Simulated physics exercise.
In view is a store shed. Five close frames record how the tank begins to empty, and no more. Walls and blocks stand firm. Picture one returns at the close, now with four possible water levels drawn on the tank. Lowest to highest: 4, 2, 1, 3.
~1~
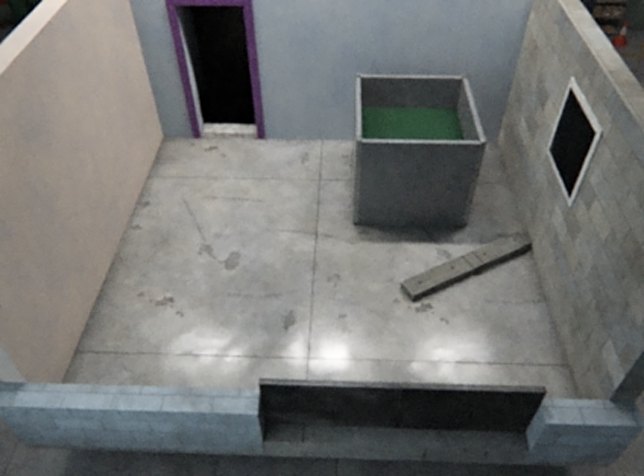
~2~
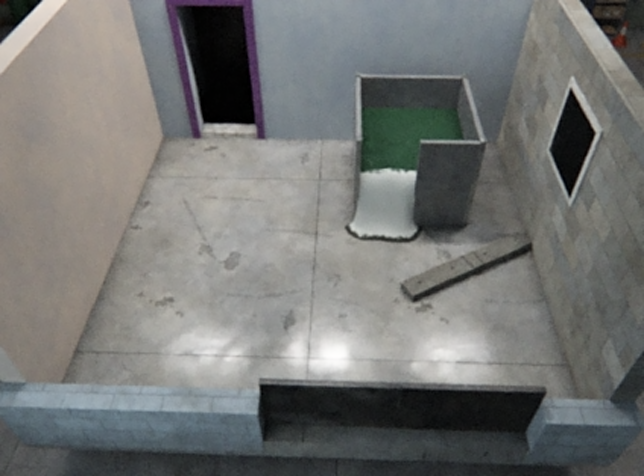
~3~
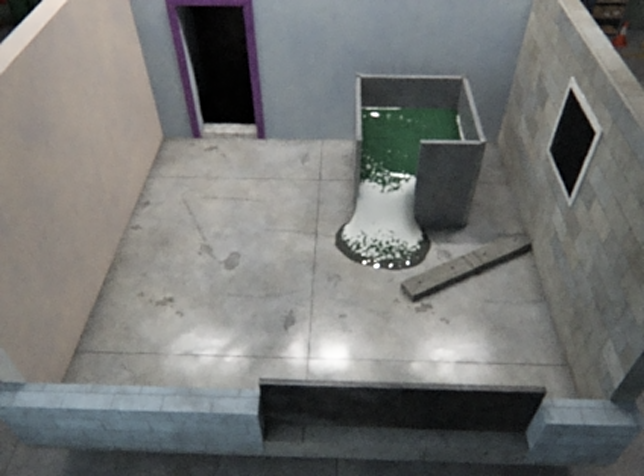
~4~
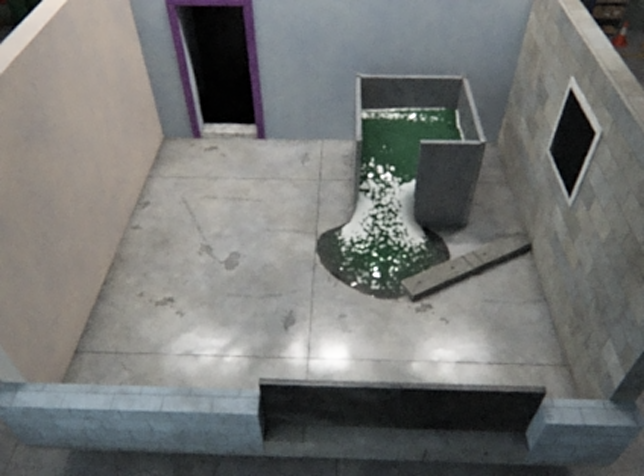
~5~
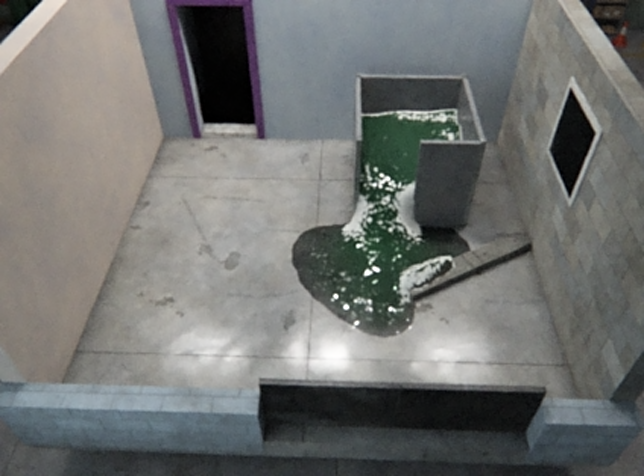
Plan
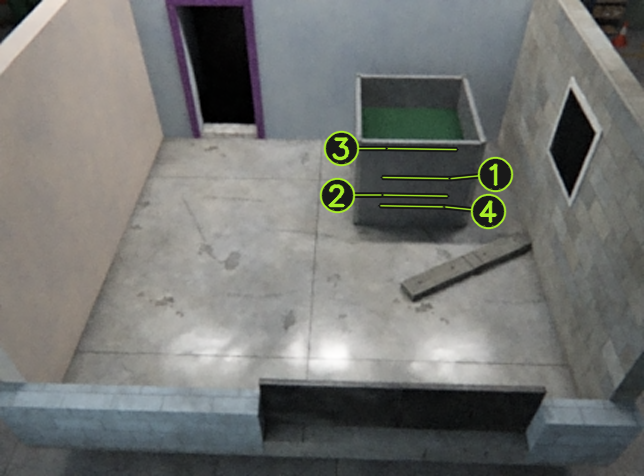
In this clip, a gate on a gray tank of green water opens inside a walled space with a purple doorway, and the water pours out with white foam, spreading across the concrete floor and reaching a plank lying nearby.
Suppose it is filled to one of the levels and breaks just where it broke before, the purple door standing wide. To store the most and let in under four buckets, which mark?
The limit is 1.
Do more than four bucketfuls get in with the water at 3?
Yes.
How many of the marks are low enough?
Three of the four.
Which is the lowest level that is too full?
Here it is level 3.
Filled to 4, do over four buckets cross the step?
No.
On the marked copy, 1 at (416, 178); 2 at (414, 195); 3 at (420, 149); 4 at (412, 206); from the bottom up 4, 2, 1, 3.
If 1 is chosen, a splash gets over, under a bucket.
If 2 is chosen, nothing gets over.
If 3 is chosen, about 12 bucketfuls get in.
If 4 is chosen, nothing gets over.
